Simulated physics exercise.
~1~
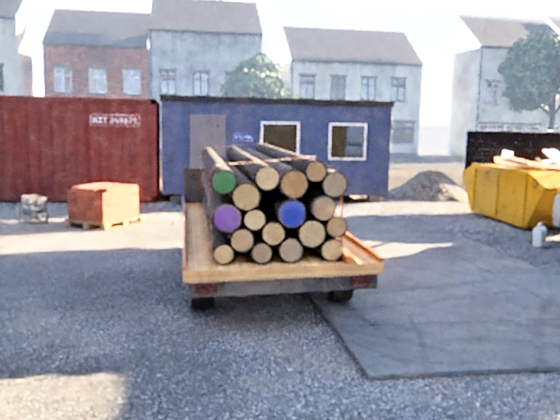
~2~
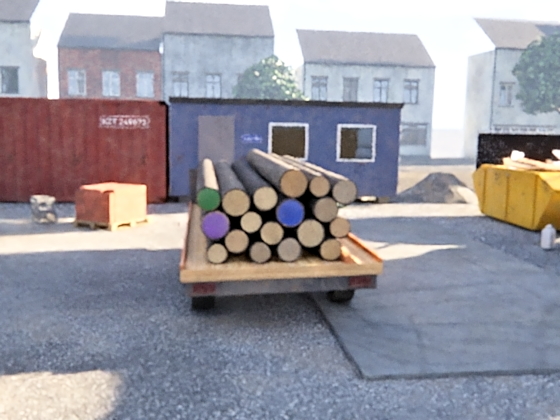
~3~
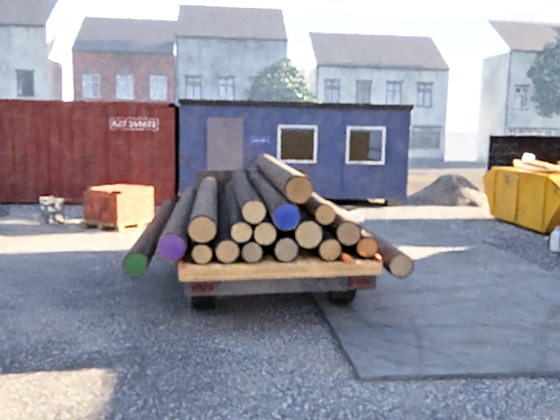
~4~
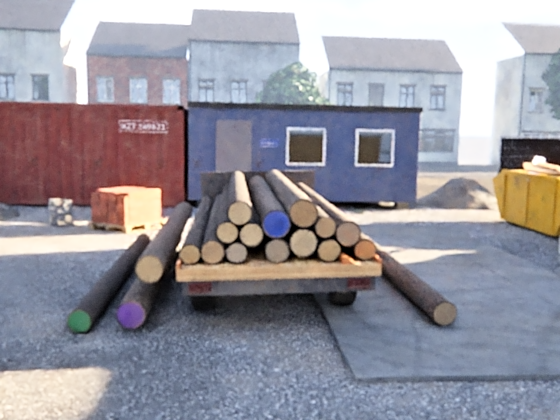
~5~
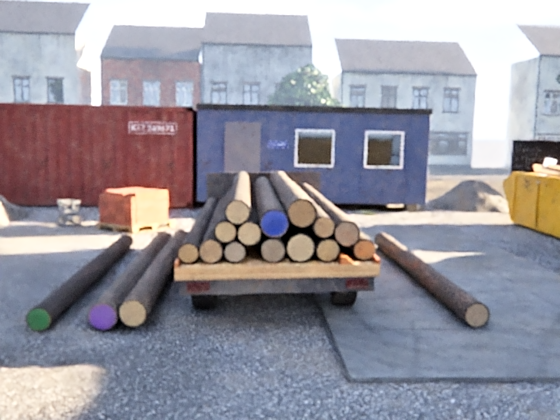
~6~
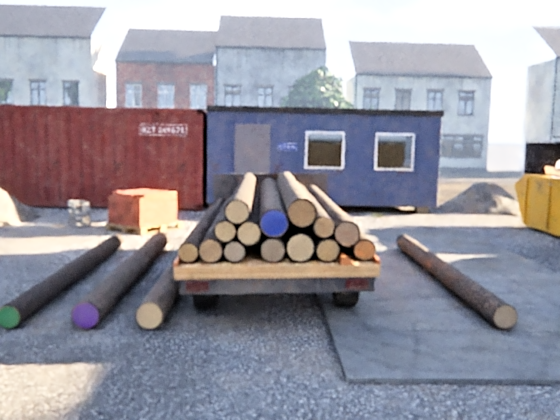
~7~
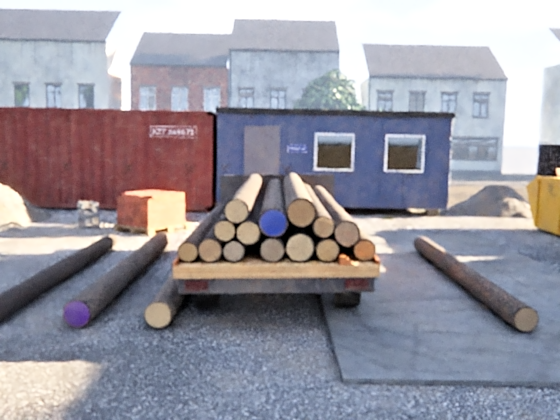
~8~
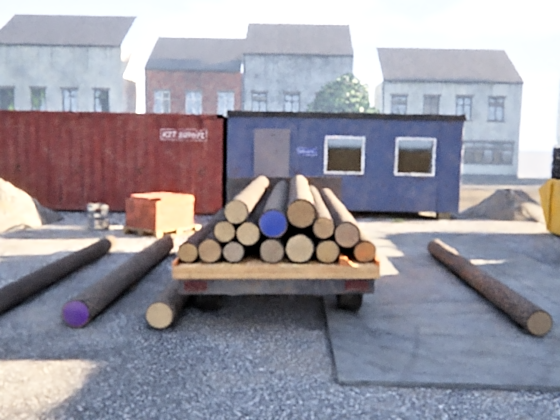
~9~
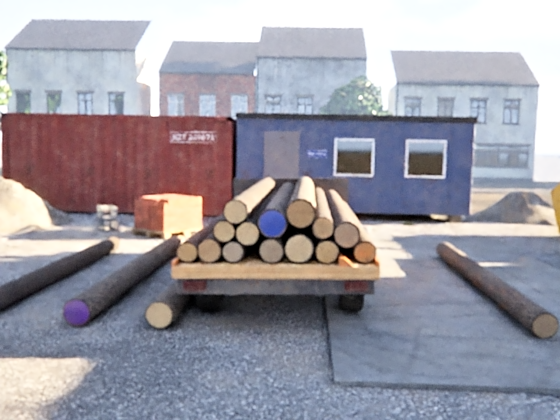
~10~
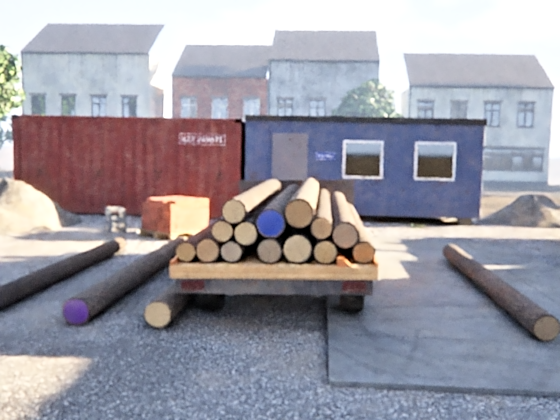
Stacked logs slump on a low trailer, and several roll off both sides onto the ground.
